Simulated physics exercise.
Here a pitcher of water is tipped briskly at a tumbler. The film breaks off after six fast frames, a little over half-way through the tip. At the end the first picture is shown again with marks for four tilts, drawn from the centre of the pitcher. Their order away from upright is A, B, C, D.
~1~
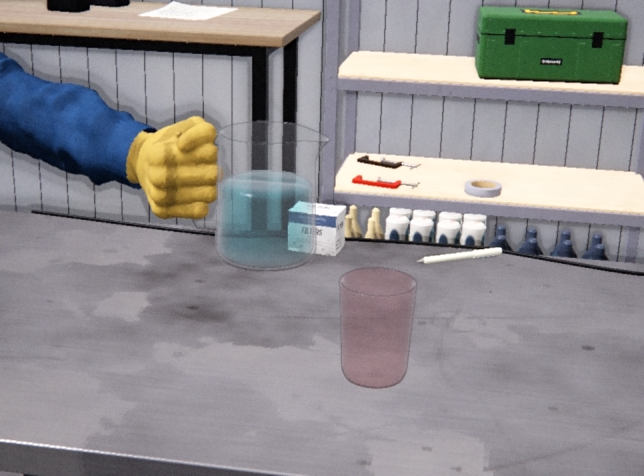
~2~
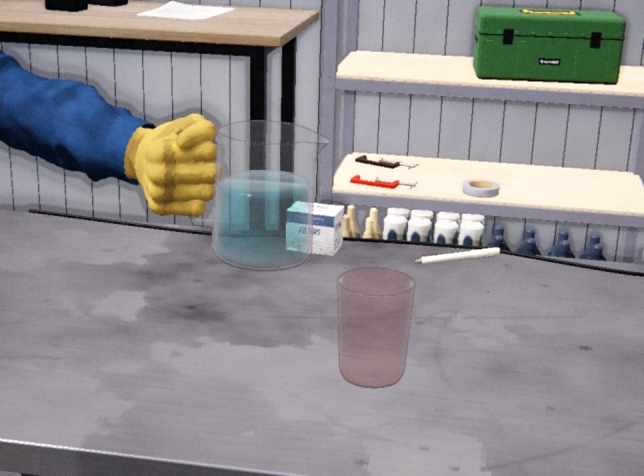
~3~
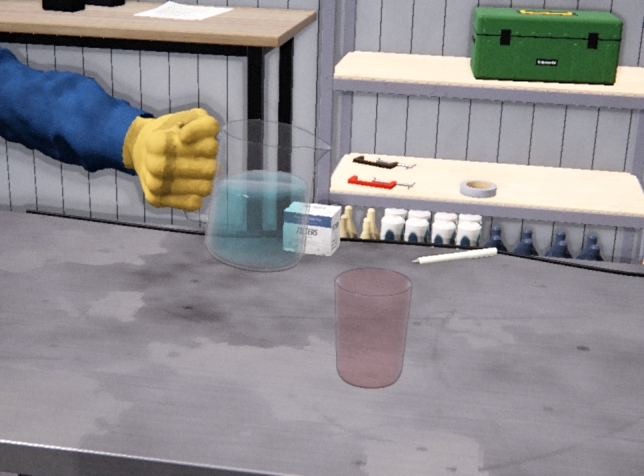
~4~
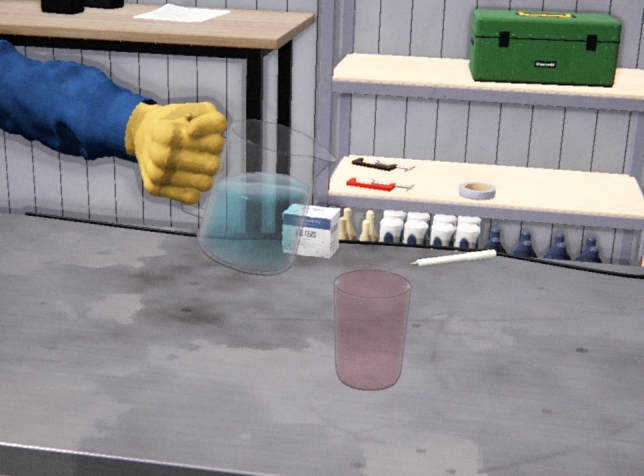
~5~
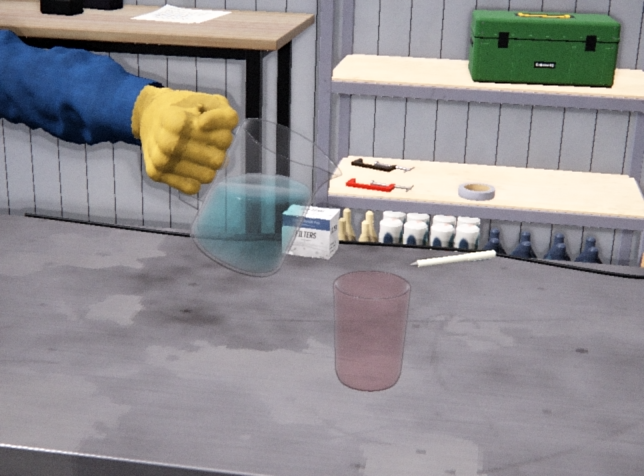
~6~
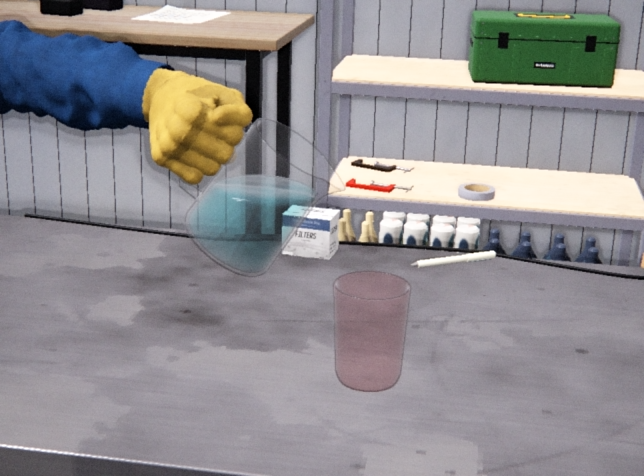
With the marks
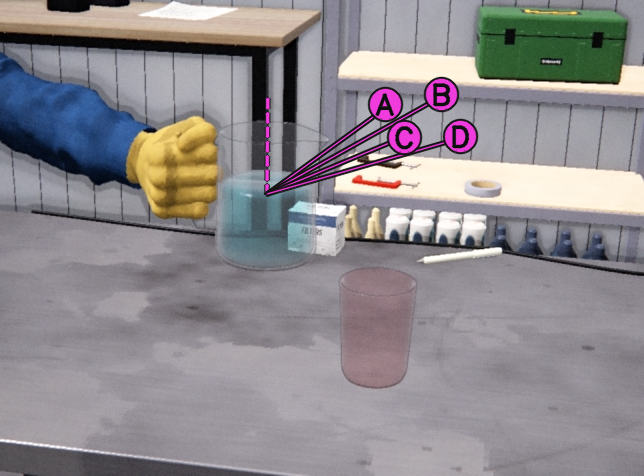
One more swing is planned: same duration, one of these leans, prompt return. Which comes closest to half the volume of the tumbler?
Choose D.
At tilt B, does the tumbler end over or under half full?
Under.
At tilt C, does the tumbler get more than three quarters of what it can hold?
No.
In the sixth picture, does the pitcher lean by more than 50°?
No, it does not.
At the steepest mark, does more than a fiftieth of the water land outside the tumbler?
No, it does not.
On the marked copy, A at (373, 117); B at (427, 104); C at (388, 143); D at (444, 142).
If A is chosen, the tumbler ends with about 7 % of what it can hold.
If B is chosen, the tumbler ends with about 16 % of what it can hold.
If C is chosen, the tumbler ends with about 31 % of what it can hold.
If D is chosen, the tumbler ends with about 49 % of what it can hold.
